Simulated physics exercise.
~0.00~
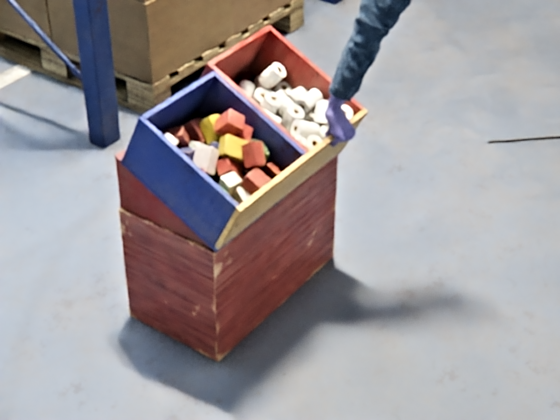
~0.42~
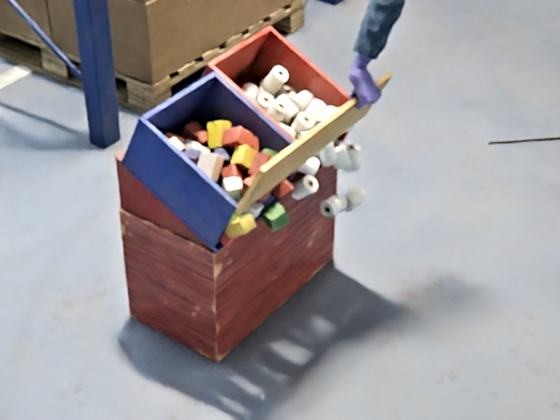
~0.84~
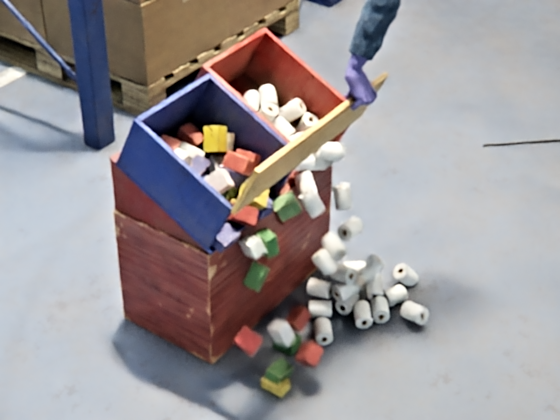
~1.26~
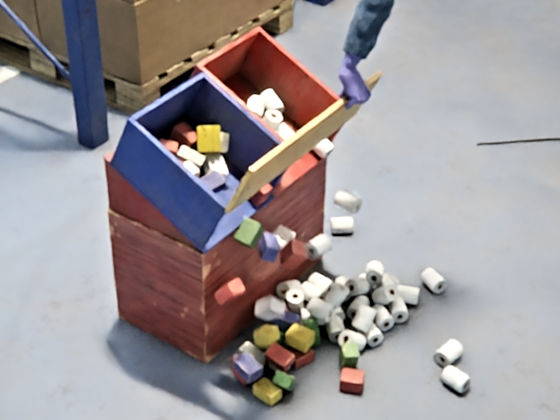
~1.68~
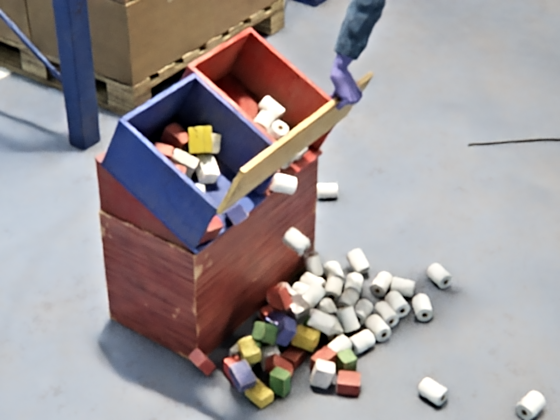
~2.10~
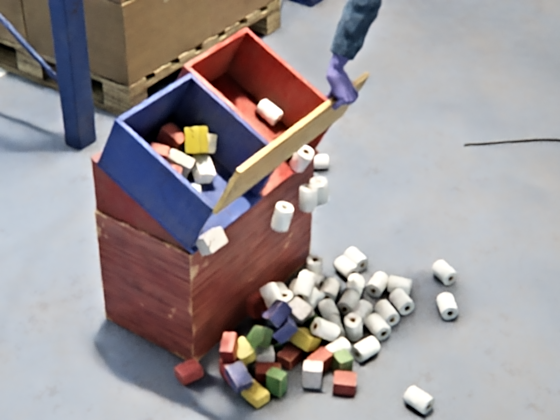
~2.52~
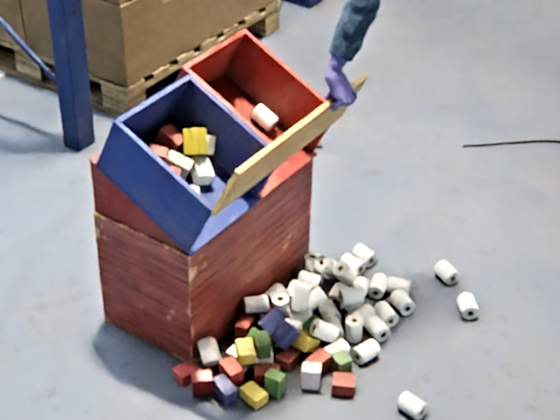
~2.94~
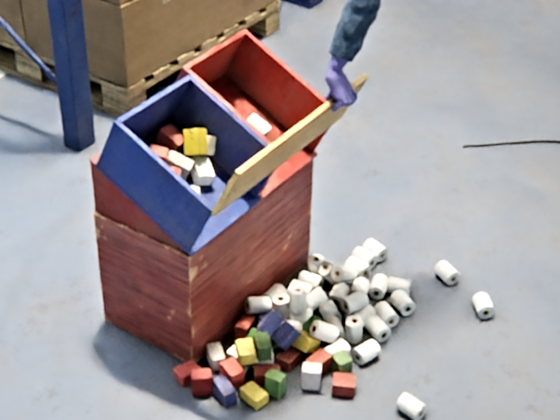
On a warehouse floor, rolls and blocks spill from two hoppers as a gloved hand lifts the gate.
